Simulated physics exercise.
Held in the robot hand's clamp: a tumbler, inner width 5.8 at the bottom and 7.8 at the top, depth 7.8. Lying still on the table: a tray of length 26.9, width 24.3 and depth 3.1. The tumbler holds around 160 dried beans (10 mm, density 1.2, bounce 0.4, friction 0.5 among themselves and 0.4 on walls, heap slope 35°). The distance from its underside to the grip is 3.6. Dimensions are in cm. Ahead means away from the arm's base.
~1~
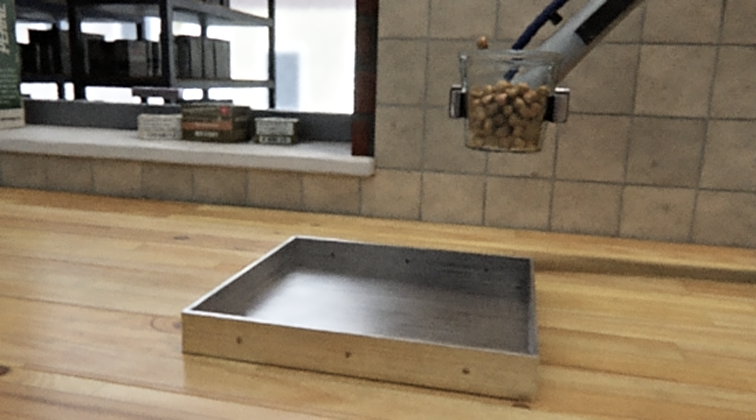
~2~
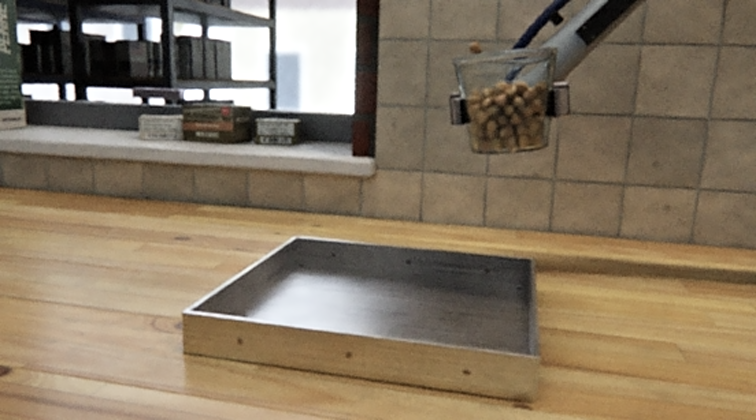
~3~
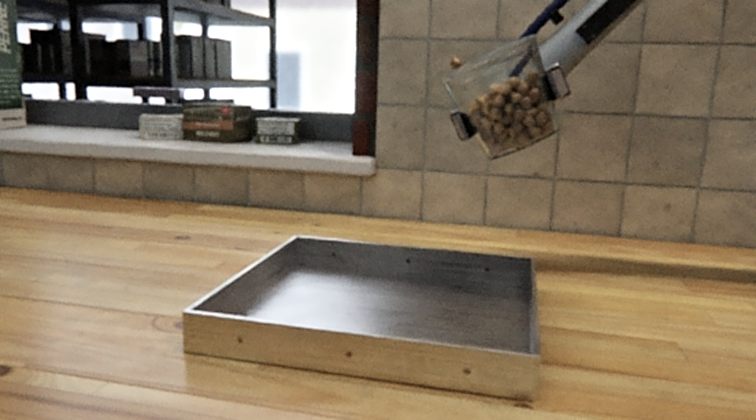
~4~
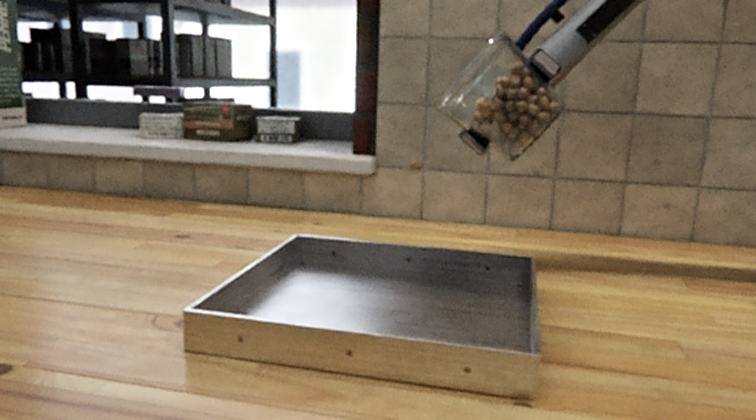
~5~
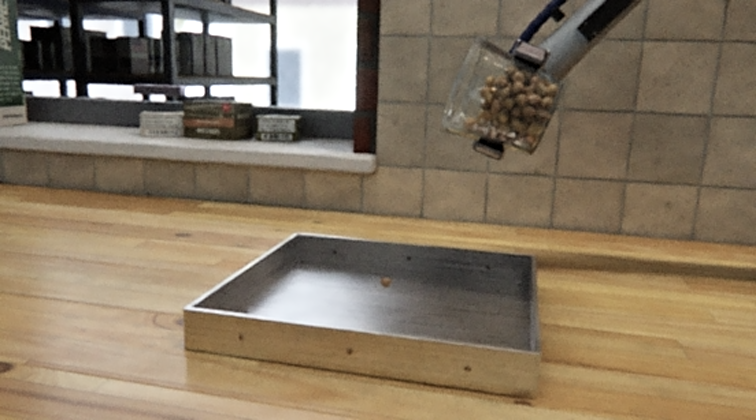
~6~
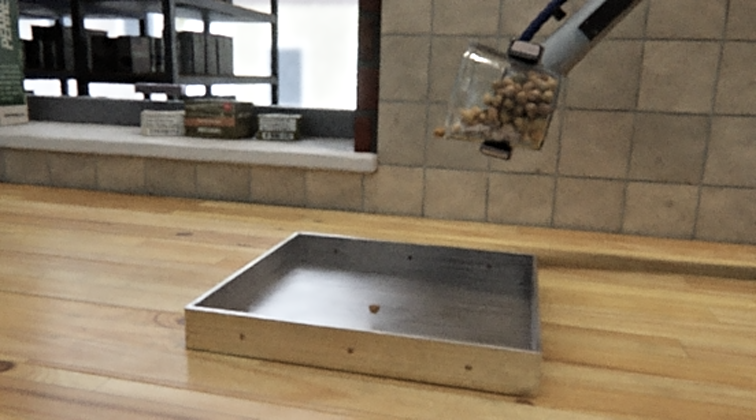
A clear tumbler of tan dried beans, clamped at the end of a robot arm at upper right, tilts steadily to the left, away from the arm, while staying in place above a wooden table. Seen from slightly above, a shallow grey tray sits still before a tiled wall, with dark shelves and small boxes at left. The beans slide toward the rim, one drops and rolls in the tray, and the camera stays still.
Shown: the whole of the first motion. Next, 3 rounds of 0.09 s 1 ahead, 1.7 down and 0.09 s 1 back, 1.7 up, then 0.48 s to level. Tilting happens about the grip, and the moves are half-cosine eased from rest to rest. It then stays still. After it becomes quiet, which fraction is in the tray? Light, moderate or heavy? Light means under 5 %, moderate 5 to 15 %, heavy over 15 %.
Moderate.
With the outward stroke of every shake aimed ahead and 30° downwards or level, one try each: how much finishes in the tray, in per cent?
Try one gives about 30 in a hundred, try two about 55 in a hundred.
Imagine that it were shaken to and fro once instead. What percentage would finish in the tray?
Estimate: Around 5 %.
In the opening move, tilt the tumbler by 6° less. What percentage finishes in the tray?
Estimate: Around 0 per cent.
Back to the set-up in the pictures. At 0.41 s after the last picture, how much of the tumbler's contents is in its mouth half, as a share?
That share comes to roughly 40 percent.
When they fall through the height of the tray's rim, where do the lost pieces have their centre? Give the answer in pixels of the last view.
Their middle lies around (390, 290).
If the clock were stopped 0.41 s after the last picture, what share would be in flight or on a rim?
Some 2 percent.
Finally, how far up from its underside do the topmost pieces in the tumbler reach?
7.5 cm.
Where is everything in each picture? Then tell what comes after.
Tumbler middle at (507, 103), level; upper third of the load around (511, 96), from x 475 to 545, top at y 45; 164 in the tumbler, in the first picture.
Tumbler middle at (507, 104), tilted 7° forward; upper third of the load around (512, 96), from x 475 to 545, top at y 50, in the second picture.
Tumbler middle at (506, 103), tilted 27° forward; upper third of the load around (514, 94), from x 455 to 550, top at y 65, in the third picture.
Tumbler middle at (505, 103), tilted 51° forward; upper third of the load around (516, 92), from x 415 to 555, top at y 70; 163 in the tumbler, 1 in flight or on a rim, in the fourth picture.
Tumbler middle at (505, 103), tilted 71° forward; upper third of the load around (517, 88), from x 385 to 550, top at y 70; 163 in the tumbler, 1 in the tray, in the fifth picture.
Tumbler middle at (506, 102), tilted 78° forward; upper third of the load around (524, 91), from x 375 to 550, top at y 75; 163 in the tumbler, 1 in the tray, in the sixth picture.
Then, 0.41 s after the last picture, tilted 78° forward, highest piece 21 above the table; 153 in the tumbler, 7 in the tray, 4 in flight or on a rim.
Then, 0.82 s after the last picture, tilted 30° forward, highest piece 22 above the table; 149 in the tumbler, 15 in the tray.
Then, 1.22 s after the last picture, level, highest piece 24 above the table; 149 in the tumbler, 15 in the tray.
Then, 2.27 s after the last picture, level, highest piece 24 above the table; 149 in the tumbler, 15 in the tray.
Final count, 149 in the tumbler, 15 in the tray. That is 9 % in the tray.
